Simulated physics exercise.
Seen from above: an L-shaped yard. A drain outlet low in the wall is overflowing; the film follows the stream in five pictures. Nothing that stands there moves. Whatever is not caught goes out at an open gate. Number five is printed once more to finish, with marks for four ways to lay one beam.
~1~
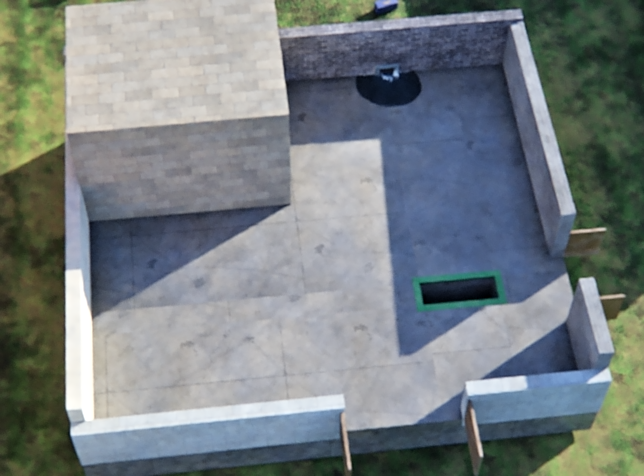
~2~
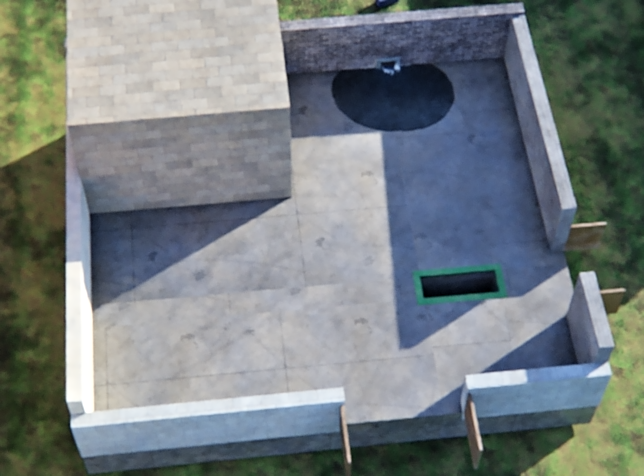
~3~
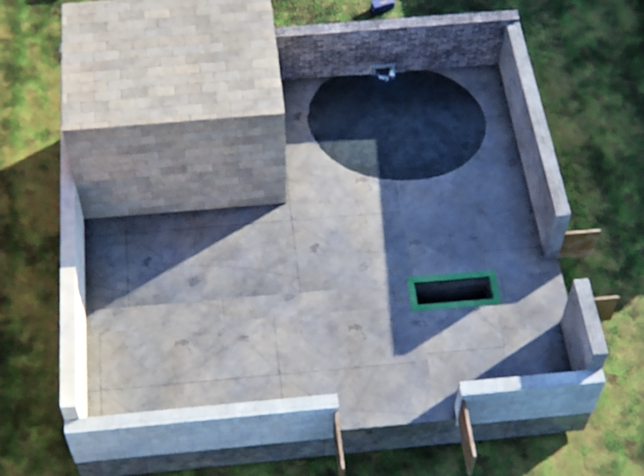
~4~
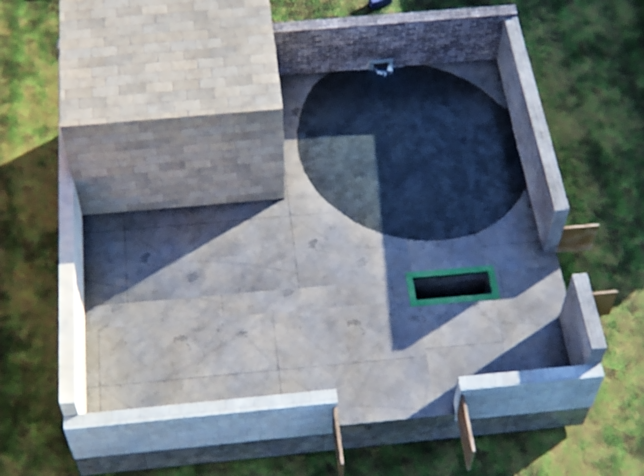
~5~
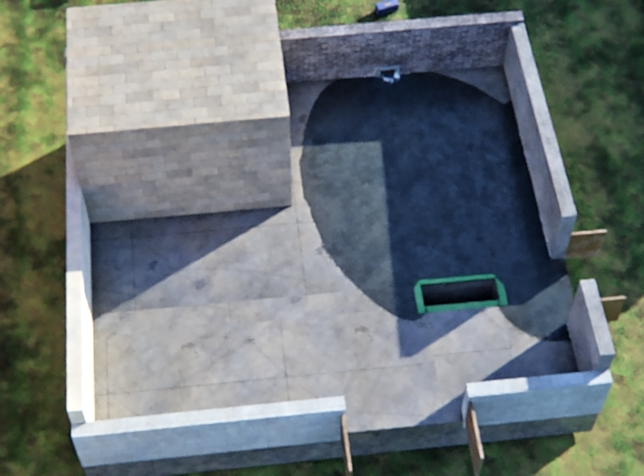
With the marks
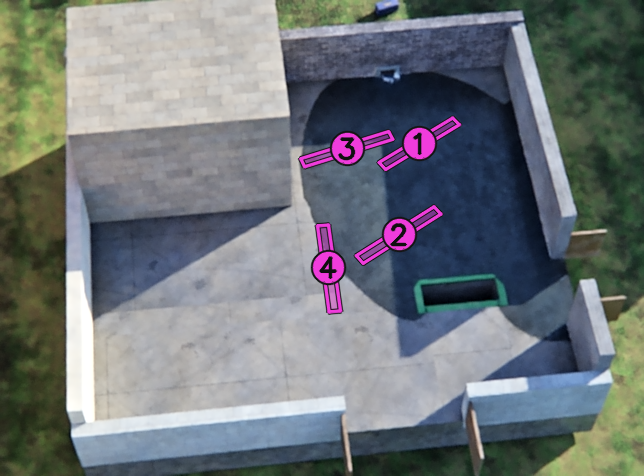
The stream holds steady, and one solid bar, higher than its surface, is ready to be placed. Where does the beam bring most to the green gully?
The answer is spot 4.
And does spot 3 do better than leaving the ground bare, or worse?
It is worse.
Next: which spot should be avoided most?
It is 2.
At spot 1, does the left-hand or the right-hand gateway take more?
More leaves on the left.
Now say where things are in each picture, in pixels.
In the first frame, outfall at (387, 70); green gully at (459, 291); open gate at (558, 289); open gate at (401, 412); front seen at (405, 99), 2 % of the ground wet; green gully still dry.
In the second frame, front seen at (406, 128), 6 % of the ground wet; green gully still dry.
In the third frame, front seen at (457, 163), 13 % of the ground wet; green gully still dry.
In the fourth frame, front seen at (498, 217), 26 % of the ground wet; green gully still dry.
In the fifth frame, front seen at (557, 330), 37 % of the ground wet; green gully taking water.
On the marked copy, 1 from (382, 165) to (456, 121); 2 from (359, 259) to (437, 210); 3 from (302, 162) to (390, 135); 4 from (334, 311) to (323, 225).
If 1 is chosen, about 24 % of the stream goes into the green gully, about 73 % out by the gates.
If 2 is chosen, about 12 % of the stream goes into the green gully, about 87 % out by the gates.
If 3 is chosen, about 25 % of the stream goes into the green gully, about 73 % out by the gates.
If 4 is chosen, about 40 % of the stream goes into the green gully, about 58 % out by the gates.
